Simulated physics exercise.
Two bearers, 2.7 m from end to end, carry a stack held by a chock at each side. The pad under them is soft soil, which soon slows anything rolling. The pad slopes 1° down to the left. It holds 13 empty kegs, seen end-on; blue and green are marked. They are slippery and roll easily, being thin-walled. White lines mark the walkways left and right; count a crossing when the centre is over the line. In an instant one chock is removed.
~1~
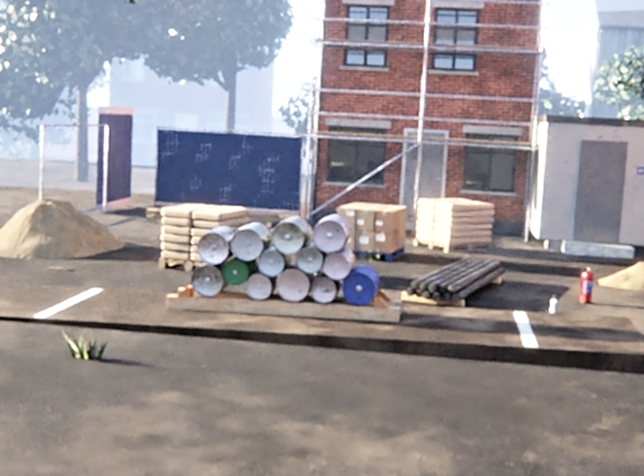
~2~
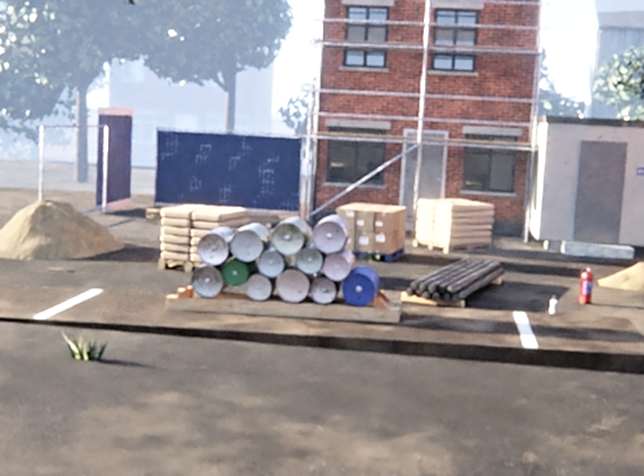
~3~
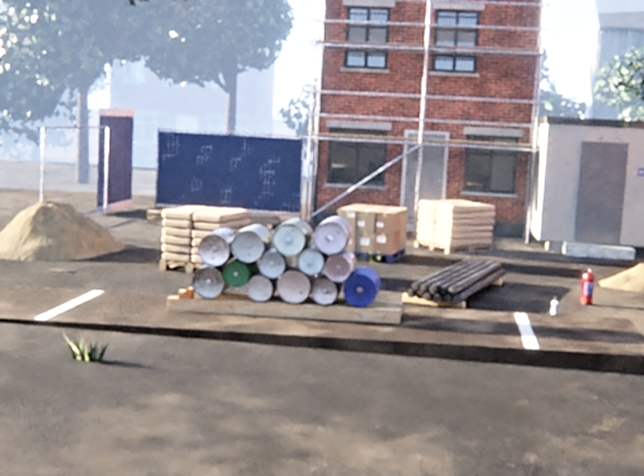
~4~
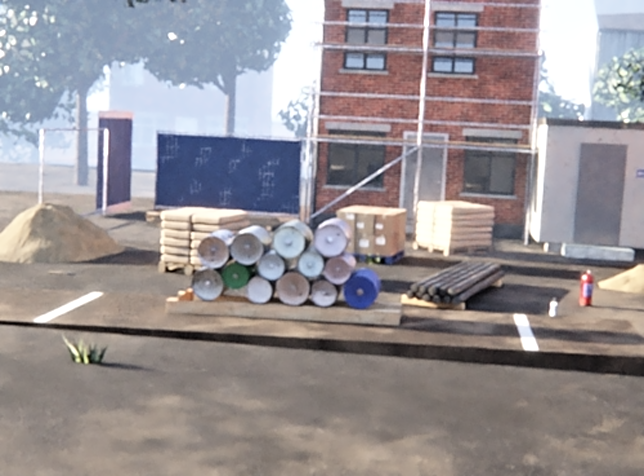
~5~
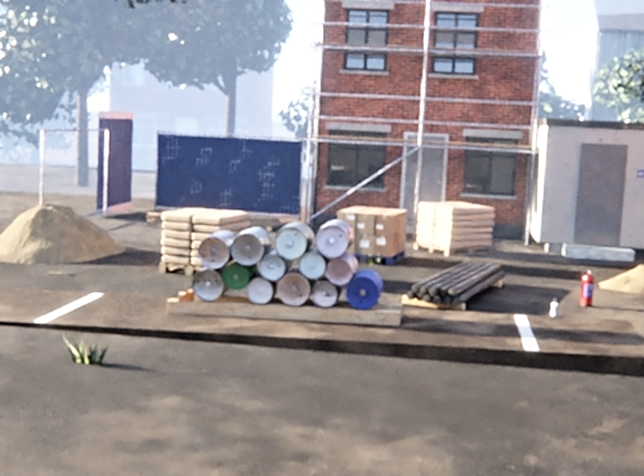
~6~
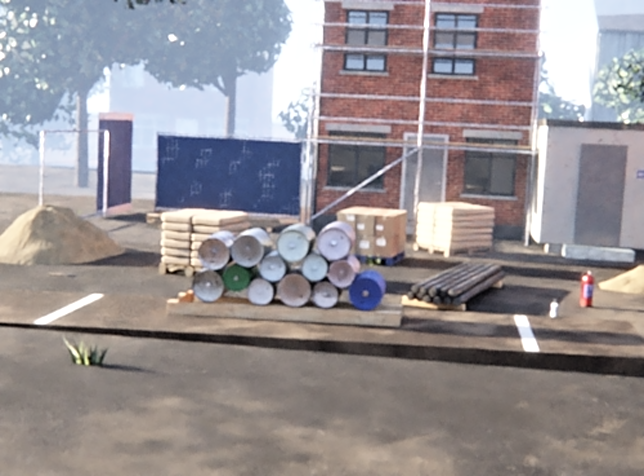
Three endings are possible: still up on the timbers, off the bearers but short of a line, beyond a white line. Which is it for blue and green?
Blue is left off the bearers but short of a line, green is left still up on the timbers.
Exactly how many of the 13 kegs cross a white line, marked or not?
The count is 0.
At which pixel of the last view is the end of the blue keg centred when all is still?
Near (472, 313).
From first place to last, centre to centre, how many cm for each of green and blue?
Moved: Green 15, blue 130.
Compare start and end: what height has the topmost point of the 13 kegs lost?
Roughly 30 cm.
Another 0.2 s on from the last picture, blue is on the bearers, 25 cm from the bearers' right end, rolling right; green is up on others, 85 cm from the bearers' left end; 0 over a line so far.
Another 0.3 s on from the last picture, blue is on the bearers, 20 cm from the bearers' right end, rolling right; green is in the air, 85 cm from the bearers' left end; 0 over a line so far.
Another 0.6 s on from the last picture, blue is on the bearers, 5 cm from the bearers' right end, rolling right; green is on the bearers, 85 cm from the bearers' left end; 0 over a line so far.
Another 0.7 s on from the last picture, blue is off the bearers, 135 cm short of the right line, rolling right; green is on the bearers, 85 cm from the bearers' left end; 0 over a line so far.
In the end (3.9 s after the last picture), blue is off the bearers, 60 cm short of the right line; green is on the bearers, 85 cm from the bearers' left end; 0 over a line so far.
